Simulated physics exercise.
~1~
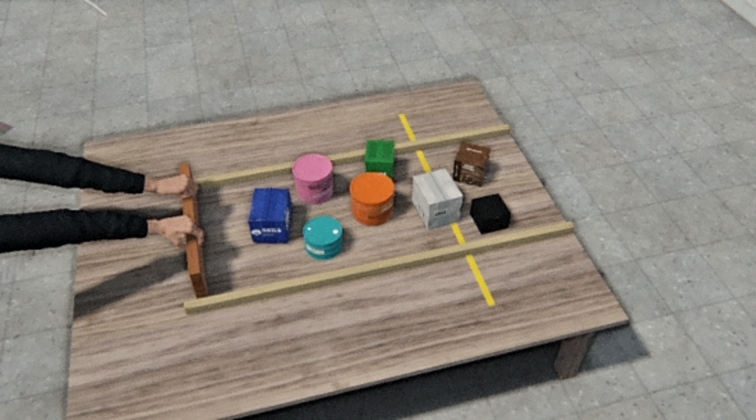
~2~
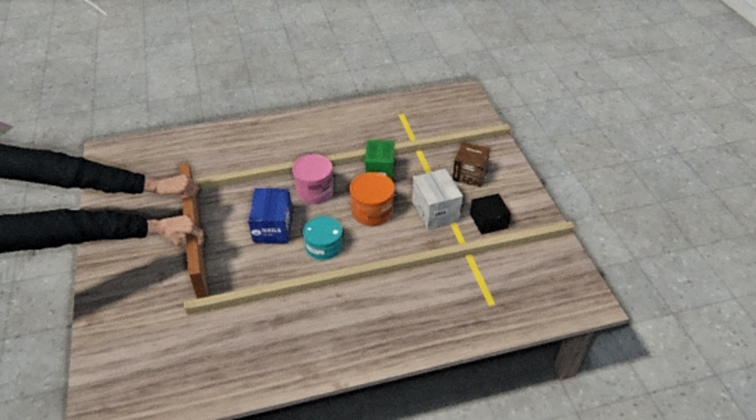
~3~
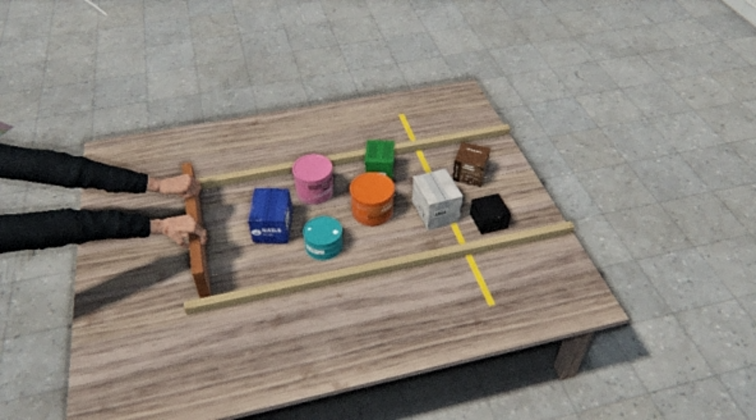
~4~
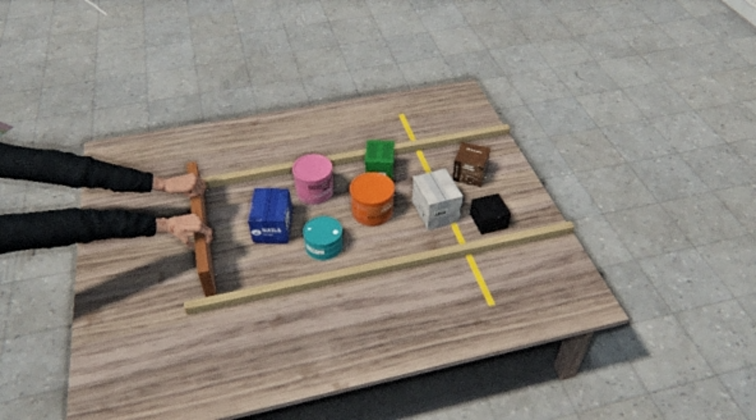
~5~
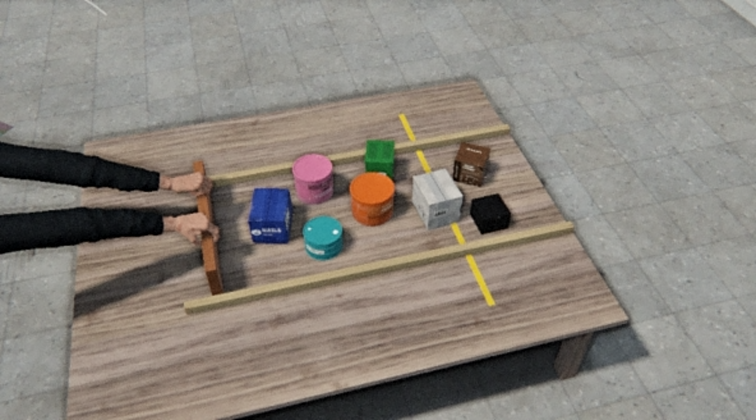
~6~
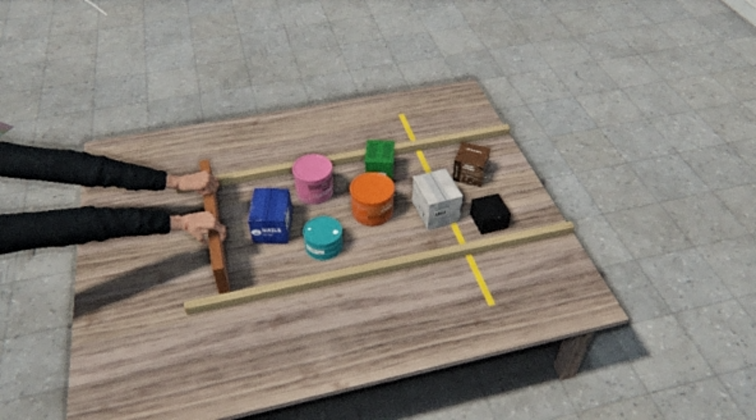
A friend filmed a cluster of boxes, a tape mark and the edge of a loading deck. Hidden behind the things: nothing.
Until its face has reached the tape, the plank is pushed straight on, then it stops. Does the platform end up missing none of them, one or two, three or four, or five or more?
Watching this, the number dropping off is nil.
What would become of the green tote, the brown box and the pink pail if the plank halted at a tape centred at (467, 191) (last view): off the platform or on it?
Looking at each: The green tote remains on top, the brown box goes off, the pink pail remains on top.
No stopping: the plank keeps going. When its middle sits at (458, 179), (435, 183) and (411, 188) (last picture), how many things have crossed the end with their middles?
The numbers are 1, 0 and 0.
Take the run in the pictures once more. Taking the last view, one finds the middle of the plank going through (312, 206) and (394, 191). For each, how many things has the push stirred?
That gives 3 for the first and 7 for the second.
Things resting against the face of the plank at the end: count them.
My count gives 3.
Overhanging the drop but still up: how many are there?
I count 1 overhanging.
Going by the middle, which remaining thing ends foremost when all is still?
It's the black crate that ends nearest.
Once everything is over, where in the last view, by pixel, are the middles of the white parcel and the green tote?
Final centres, in order: Near (525, 189), near (471, 143).
Soon after, none off yet; brown box at rest near (471, 164); black crate at rest near (490, 214); white parcel at rest near (436, 199).
In the end, the number that fall off is zero.
